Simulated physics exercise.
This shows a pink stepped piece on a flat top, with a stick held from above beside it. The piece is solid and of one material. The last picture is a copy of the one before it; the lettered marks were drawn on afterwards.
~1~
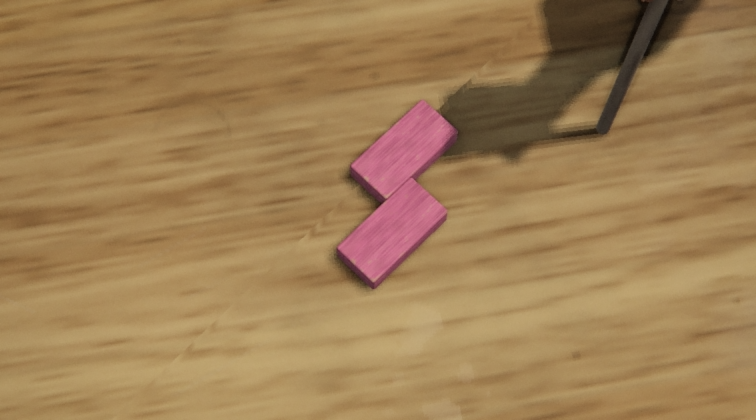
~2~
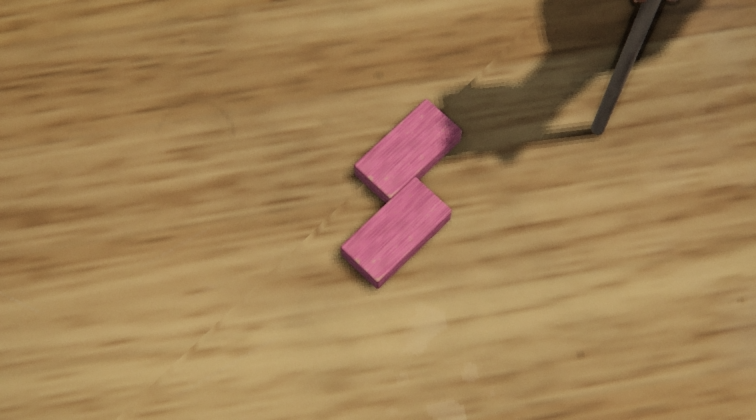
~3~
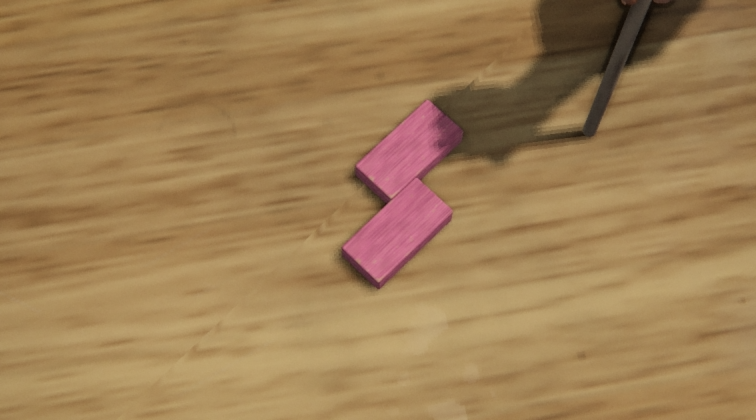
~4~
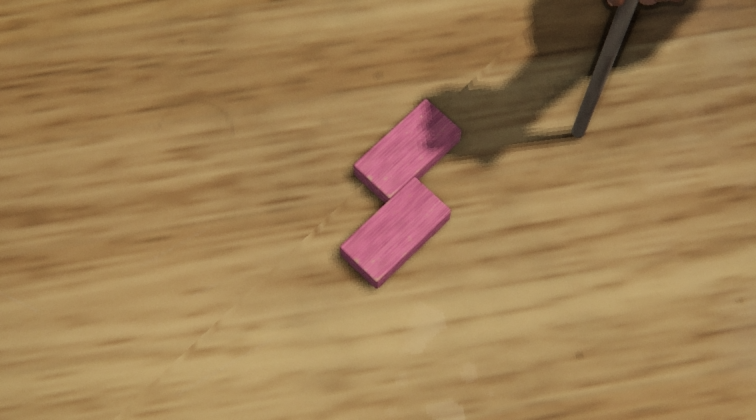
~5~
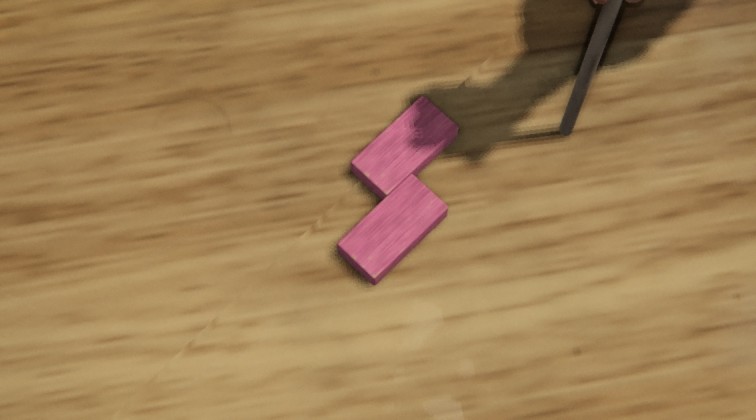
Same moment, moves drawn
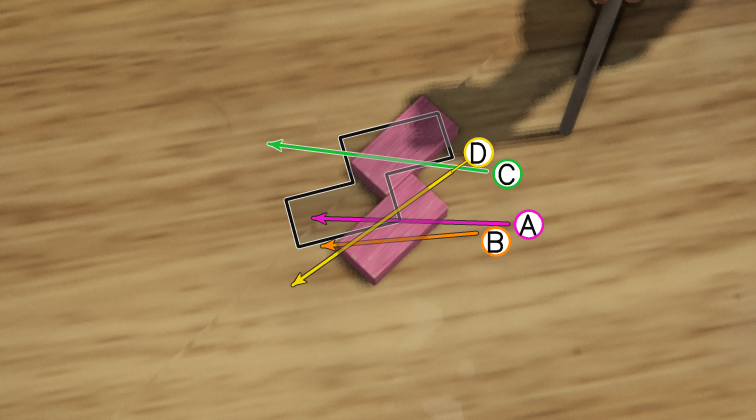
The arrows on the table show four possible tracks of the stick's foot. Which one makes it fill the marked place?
B is the one.
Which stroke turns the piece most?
That is C.
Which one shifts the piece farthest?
Stroke D.
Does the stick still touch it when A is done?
Yes.
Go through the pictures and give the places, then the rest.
Pink stepped piece (405, 147), in the first picture.
Pink stepped piece (409, 147), in the second picture.
Pink stepped piece (410, 147), in the third picture.
Pink stepped piece (408, 147), in the fourth picture.
Pink stepped piece (405, 143), in the fifth picture.
On the marked copy, A from (508, 224) to (313, 218); B from (477, 233) to (322, 246); C from (487, 171) to (269, 144); D from (452, 172) to (293, 285).
With B. Early on, foot of the stick (420, 239), piece (402, 141).
Further on, foot of the stick (363, 244), piece (396, 137).
At the end, foot of the stick (322, 247), piece (395, 136); it fills the outline.
As for the rest, A leaves the piece out of the outline, at (376, 124); C leaves the piece out of the outline, at (251, 165); D leaves the piece out of the outline, at (314, 234).
